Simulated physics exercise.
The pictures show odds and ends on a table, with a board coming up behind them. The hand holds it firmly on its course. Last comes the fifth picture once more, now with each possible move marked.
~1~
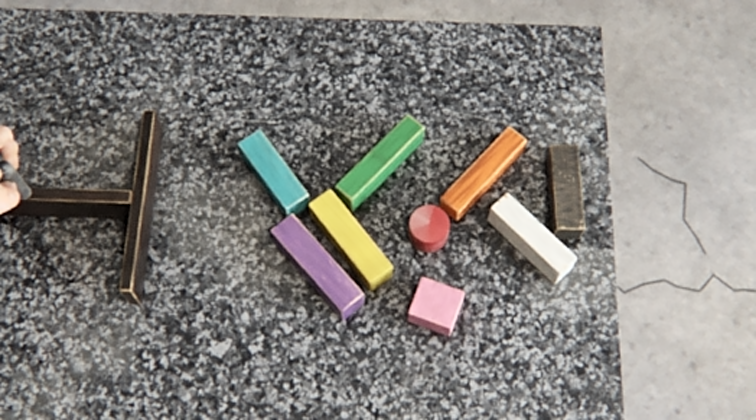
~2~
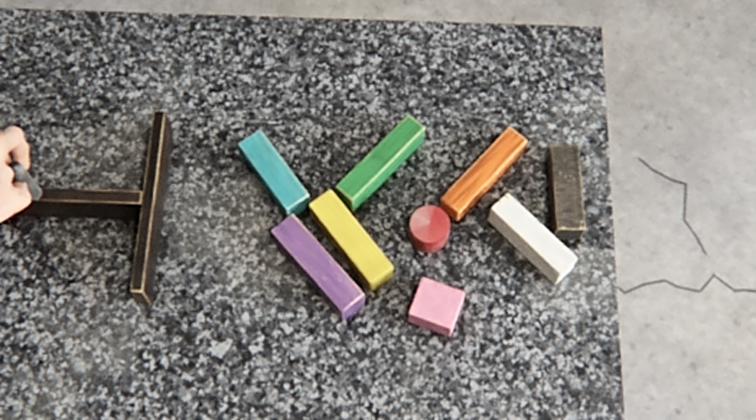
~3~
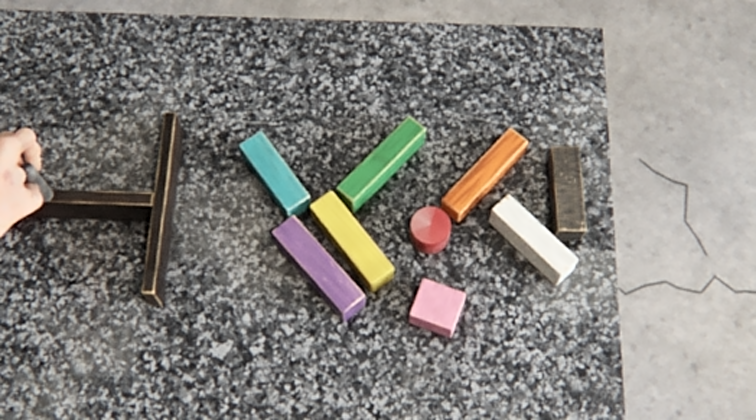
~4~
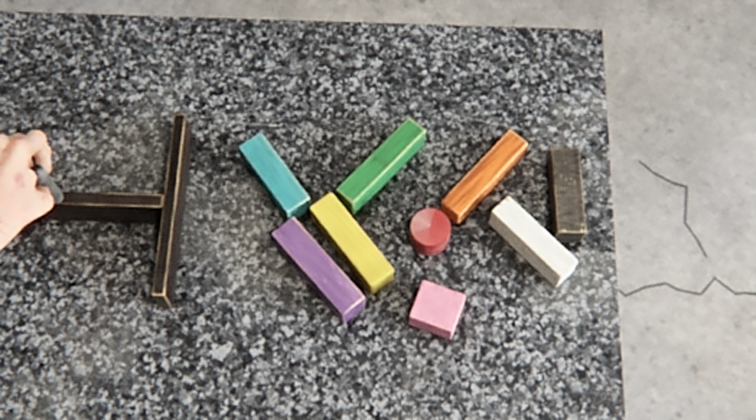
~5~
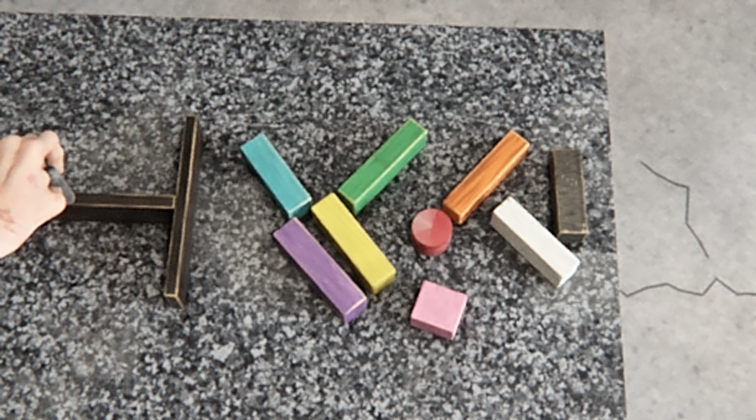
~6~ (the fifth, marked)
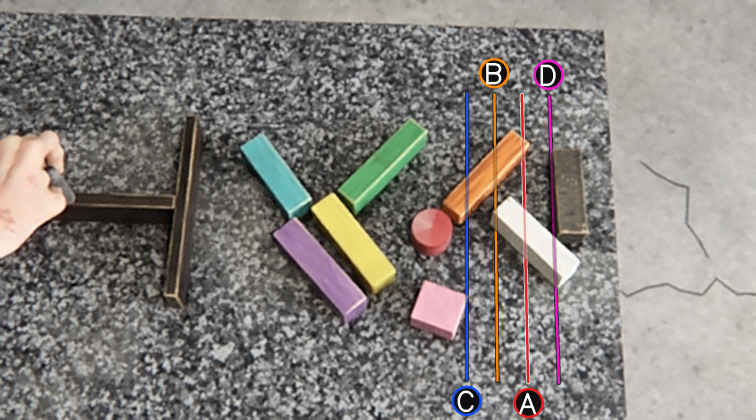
A hand slides a dark T-shaped board right across the speckled table toward still, colourful blocks.
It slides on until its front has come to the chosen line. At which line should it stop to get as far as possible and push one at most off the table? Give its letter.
The farthest such stop is B.
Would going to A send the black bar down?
By then, yes.
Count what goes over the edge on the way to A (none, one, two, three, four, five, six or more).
By then, two.
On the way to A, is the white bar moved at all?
Yes.
On the copy, A at (525, 230); B at (496, 229); C at (467, 228); D at (554, 231).
On B. First, board (293, 206); purple bar (339, 279); green stick (390, 162).
Then, board (406, 209); orange stick (499, 173); pink block (490, 318).
Finally, board (495, 212); black bar (607, 188); white bar (606, 242); none fallen.
By contrast, A drops two; C is within the limit but short; D drops four.
